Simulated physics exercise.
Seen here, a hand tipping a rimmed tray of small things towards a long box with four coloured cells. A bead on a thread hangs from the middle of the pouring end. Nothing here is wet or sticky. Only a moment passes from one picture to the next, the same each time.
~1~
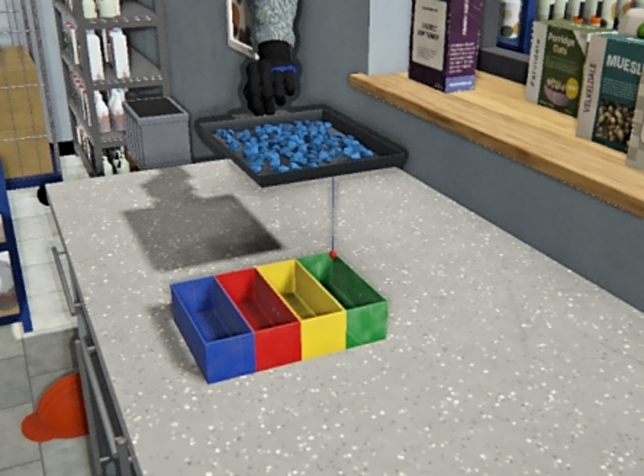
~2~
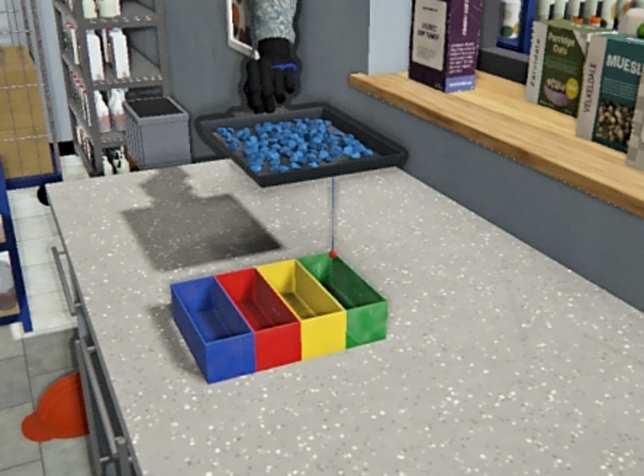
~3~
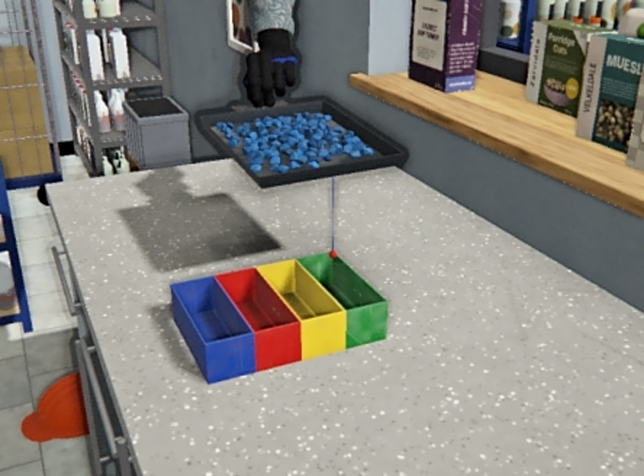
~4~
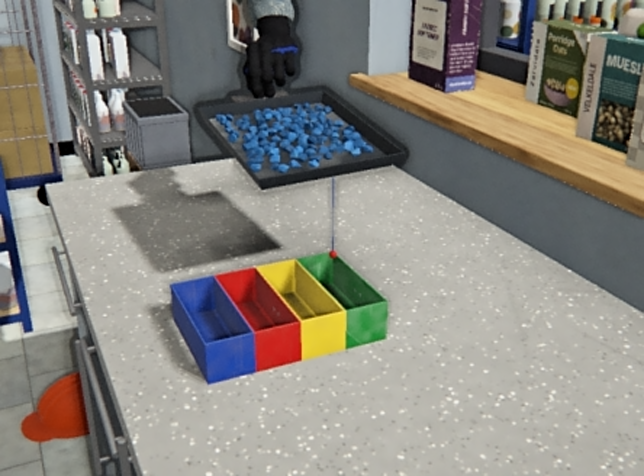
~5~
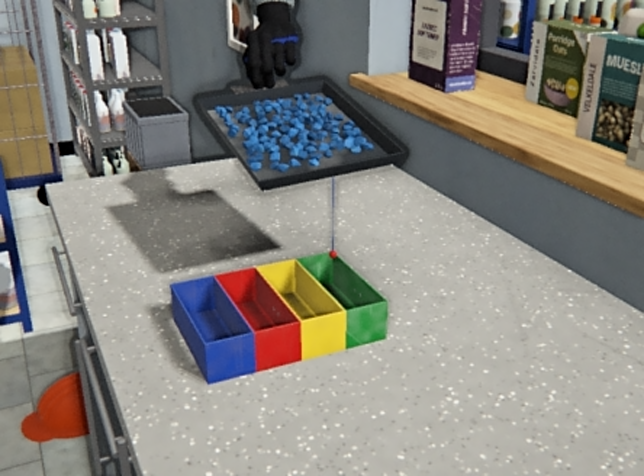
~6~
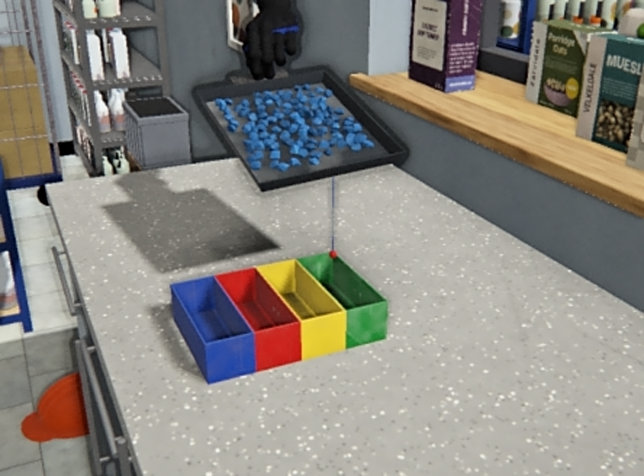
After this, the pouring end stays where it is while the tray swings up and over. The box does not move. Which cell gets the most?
Most goes to the yellow cell.
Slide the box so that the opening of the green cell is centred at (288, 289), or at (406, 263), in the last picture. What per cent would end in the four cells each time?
In turn 60 and 80 in a hundred.
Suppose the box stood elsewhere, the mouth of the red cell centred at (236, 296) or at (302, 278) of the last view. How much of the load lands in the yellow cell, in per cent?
Roughly 50 per cent, and 20 per cent.
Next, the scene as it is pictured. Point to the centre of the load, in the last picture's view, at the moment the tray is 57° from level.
Roughly at (302, 154).
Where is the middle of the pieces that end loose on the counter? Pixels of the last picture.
At about (425, 322).
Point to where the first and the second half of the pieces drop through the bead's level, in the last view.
At about (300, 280), then at (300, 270).
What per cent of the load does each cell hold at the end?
Blue cell: 0 %, red cell: 20 %, yellow cell: 50 %, green cell: 20 %.
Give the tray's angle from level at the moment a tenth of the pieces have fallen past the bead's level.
Around 80° of tilt.
Soon, tray tipped steeply; nearly all on the tray; a stray few falling or outside the box.
A while on, tray tipped right over; about a third on the tray; a small part in the yellow cell; a small part in the red cell; a small part in the green cell; about a third falling or outside the box.
Towards the end, tray tipped past a quarter turn; about half in the yellow cell; about a quarter in the red cell; about a quarter in the green cell; a stray few in the blue cell; a small part falling or outside the box.
Finally, tray tipped past a quarter turn; about half in the yellow cell; about a quarter in the red cell; about a quarter in the green cell; a stray few in the blue cell; a small part outside the box.
